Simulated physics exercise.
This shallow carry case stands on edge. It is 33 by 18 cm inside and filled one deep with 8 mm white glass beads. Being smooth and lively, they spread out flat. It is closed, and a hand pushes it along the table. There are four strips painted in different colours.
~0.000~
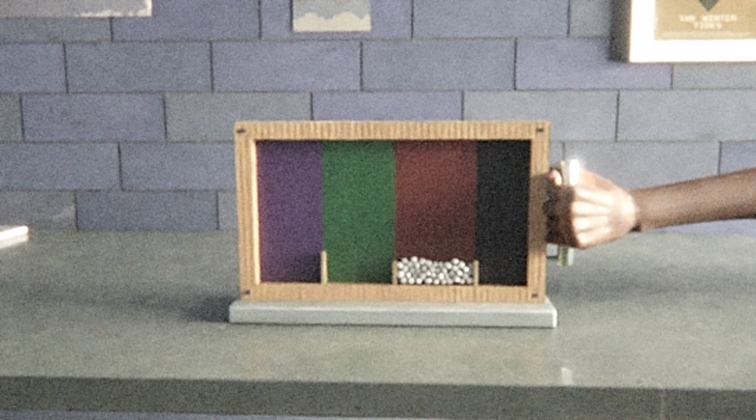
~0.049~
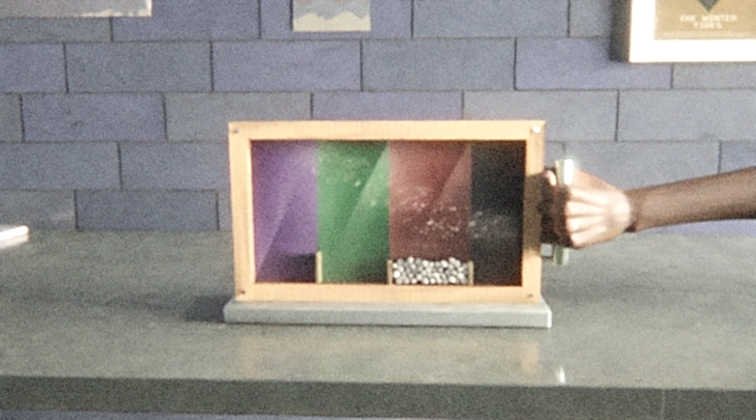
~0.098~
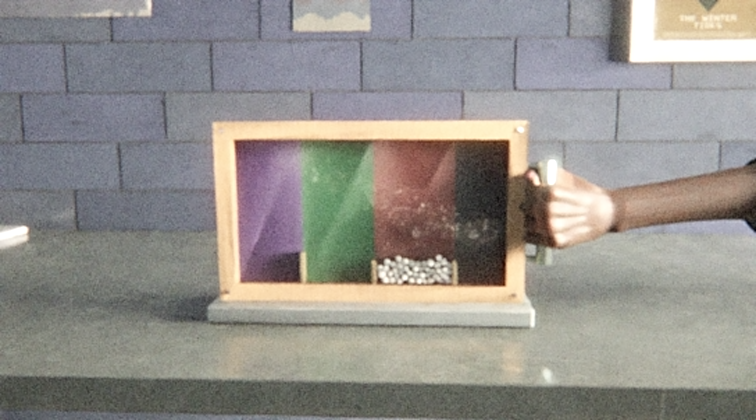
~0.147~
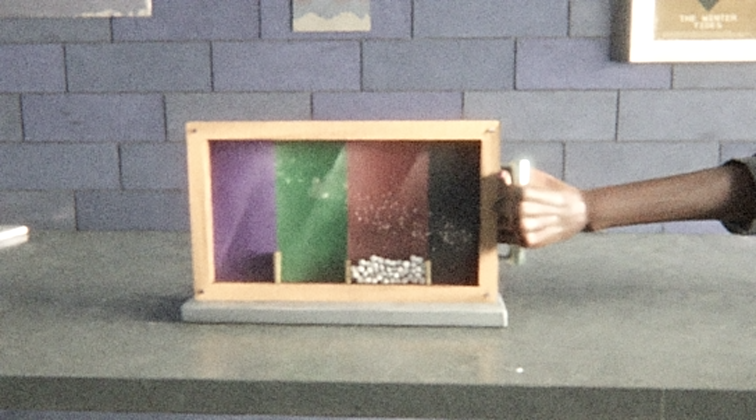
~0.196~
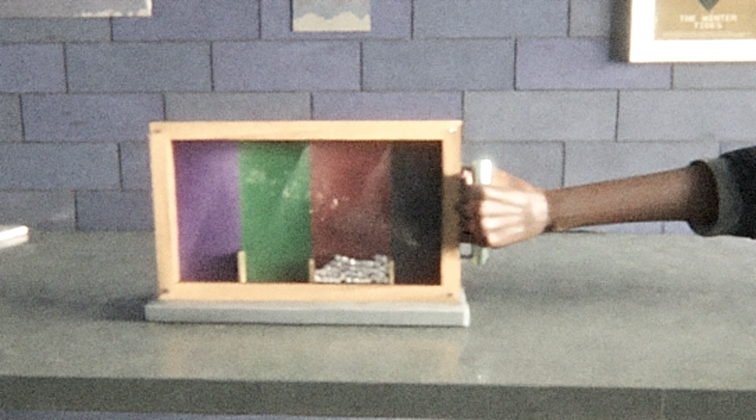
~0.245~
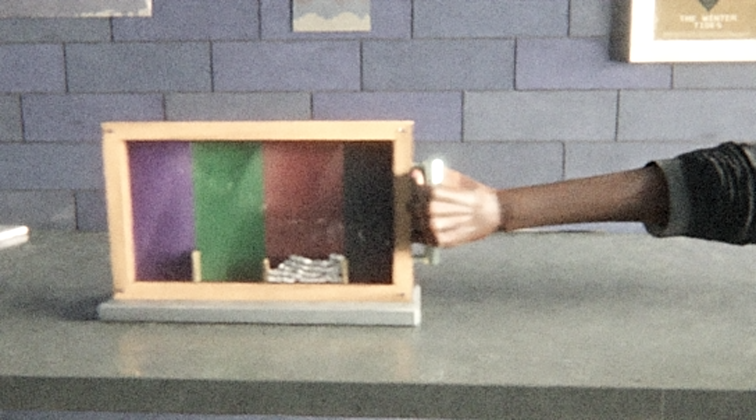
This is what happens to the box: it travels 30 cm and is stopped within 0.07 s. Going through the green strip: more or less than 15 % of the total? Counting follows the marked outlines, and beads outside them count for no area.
Green strip more than 15 %.
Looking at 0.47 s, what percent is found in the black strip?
The share there is some 0 per cent.
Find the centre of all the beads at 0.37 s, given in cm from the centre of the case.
Roughly 4 centimetres to the right and 7 centimetres below.
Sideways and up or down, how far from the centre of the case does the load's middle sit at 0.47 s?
Right: About 2 cm; below: About 6 cm.
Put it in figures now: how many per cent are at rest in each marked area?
Result: Red strip = 75, purple strip = 5, green strip = 20, black strip = 0.
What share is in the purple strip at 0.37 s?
Share: Some 0 per cent.
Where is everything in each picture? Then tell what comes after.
The first picture shows at its start; about 40 beads; beads centred (434, 272); top one (414, 260); red (436, 157), purple (289, 157), green (358, 157), black (504, 157).
In the second picture, 1 cm to the left; beads centred (430, 272); top one (410, 260).
In the third picture, 3 cm to the left; beads centred (416, 271); top one (439, 258); wall ends (454, 263), (374, 262), (303, 254).
In the fourth picture, 6 cm to the left; beads centred (391, 271); top one (413, 258).
In the fifth picture, 10 cm to the left; beads centred (354, 271); top one (378, 258).
In the sixth picture, 16 cm to the left; beads centred (309, 271); top one (333, 257); red (303, 157), purple (159, 157), green (227, 157), black (369, 157).
After 0.37 s, it is 30 cm to the left; the beads' middle is 4 cm right of and 7 cm below the centre; red 100 %.
After 0.47 s, it is 30 cm to the left; the beads' middle is 2 cm right of and 6 cm below the centre; red 75 %, purple 5 %, green 25 %.
After 0.62 s, it is 30 cm to the left; the beads' middle is 1 cm right of and 8 cm below the centre; red 75 %, purple 5 %, green 20 %.
At rest by 1.6 s, it is 30 cm to the left; red 75 %, purple 5 %, green 20 %, black 0 %.
